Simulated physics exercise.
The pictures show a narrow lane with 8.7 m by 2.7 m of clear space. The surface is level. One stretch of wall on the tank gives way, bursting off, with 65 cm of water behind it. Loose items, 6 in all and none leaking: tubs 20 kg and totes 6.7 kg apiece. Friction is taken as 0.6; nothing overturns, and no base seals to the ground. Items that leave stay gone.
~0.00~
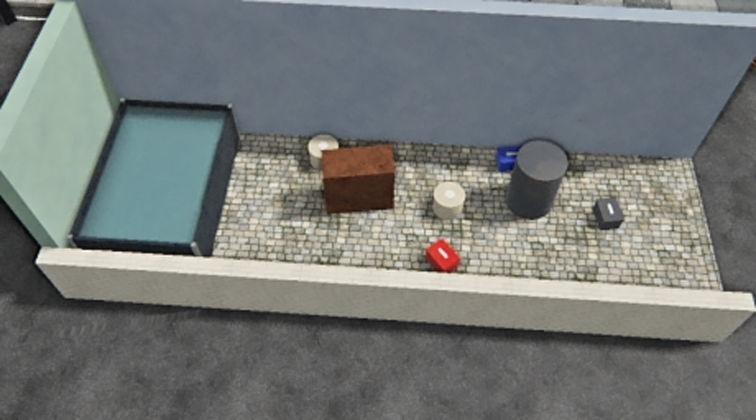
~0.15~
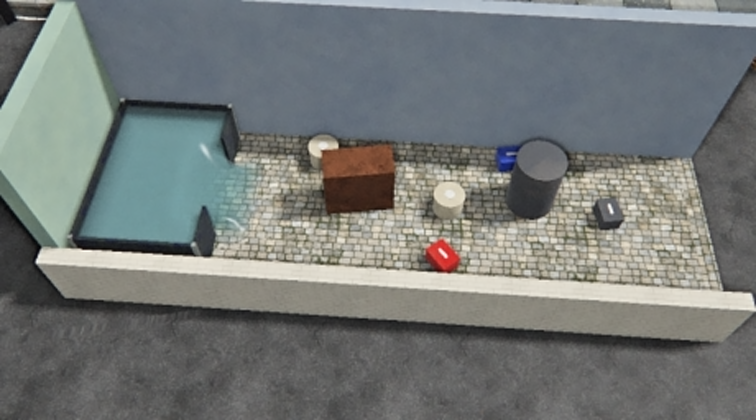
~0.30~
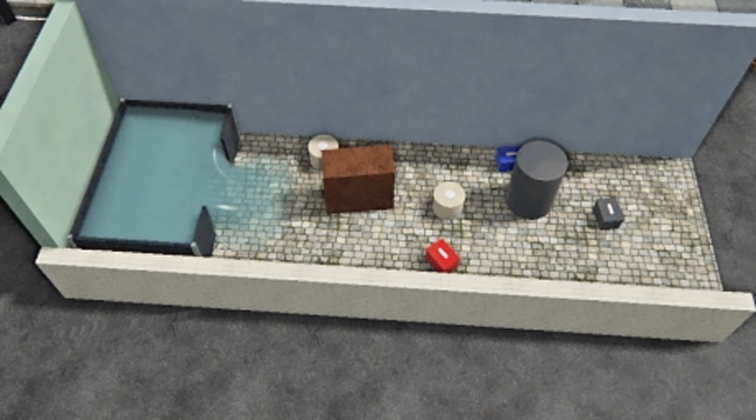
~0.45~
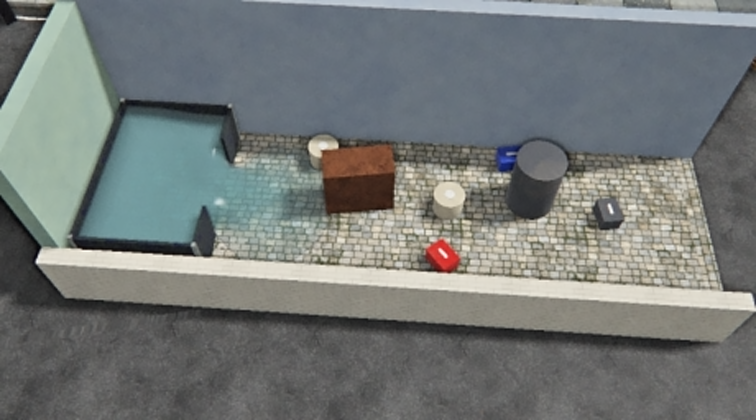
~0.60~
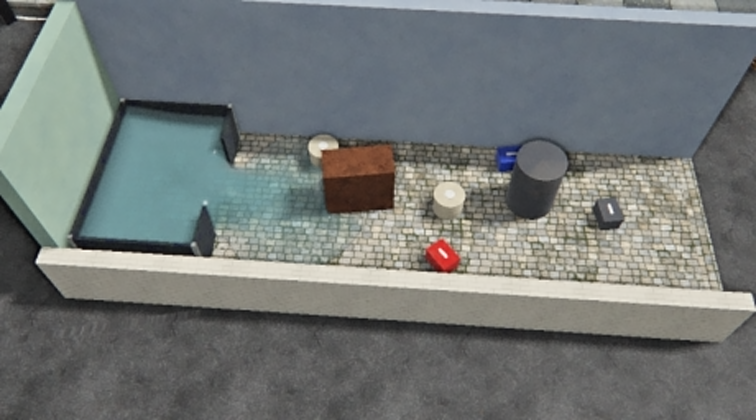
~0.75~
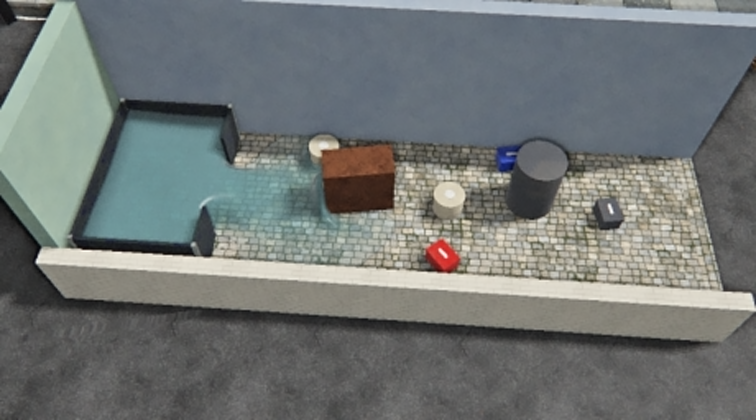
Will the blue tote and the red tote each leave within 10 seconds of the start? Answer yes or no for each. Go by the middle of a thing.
Blue tote - yes, red tote - yes.
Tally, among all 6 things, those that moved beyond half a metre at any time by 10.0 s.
The total is 5.
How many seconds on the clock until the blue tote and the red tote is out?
I'd put them at about 3.5 and 4.5 seconds, in that order.
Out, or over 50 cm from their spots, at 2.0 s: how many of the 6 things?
I count 3 of them.
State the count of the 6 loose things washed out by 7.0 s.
That would be 4.
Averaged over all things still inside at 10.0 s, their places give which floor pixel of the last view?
The average lands around (469, 217).
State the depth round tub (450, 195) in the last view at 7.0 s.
6 cm.
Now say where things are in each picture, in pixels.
The first frame shows the blue tote at (512, 154), on the bottom; the red tote at (443, 254) rests on the ground; water covers 3.7 m2; 0 of 6 have shifted.
The second frame shows the blue tote at (512, 154), on the bottom; the red tote at (443, 254), on the bottom; water covers 4.5 m2; 0 of 6 have shifted.
The third frame shows the blue tote at (512, 154), on the bottom; the red tote at (443, 254) rests on the ground; water covers 5.4 m2; 0 of 6 have shifted.
The fourth frame shows the blue tote at (512, 154), on the bottom; the red tote at (443, 254), on the bottom; 6.5 m2 under water; 0 of 6 have shifted.
The fifth frame shows the blue tote at (512, 154) rests on the ground; the red tote at (443, 254) rests on the ground; 7.3 m2 under water; 0 of 6 have shifted.
The sixth frame shows the blue tote at (512, 154) rests on the ground; the red tote at (443, 254), on the bottom; water covers 8.1 m2; 0 of 6 have shifted.
After 2.0 s the blue tote is near (515, 154), 0.1 m from its start, aground; the red tote is near (525, 242), 1.2 m from its start, aground; 0 of 6 are out; 1 afloat.
After 4.5 s the blue tote has gone out; the red tote is near (693, 196), 3.9 m from its start, afloat; 3 of 6 are out; 1 afloat.
After 7.0 s the blue tote has gone out; the red tote has gone out; 4 of 6 are out; 0 afloat.
After 10.0 s the blue tote has gone out; the red tote has gone out; 4 of 6 are out; 0 afloat.
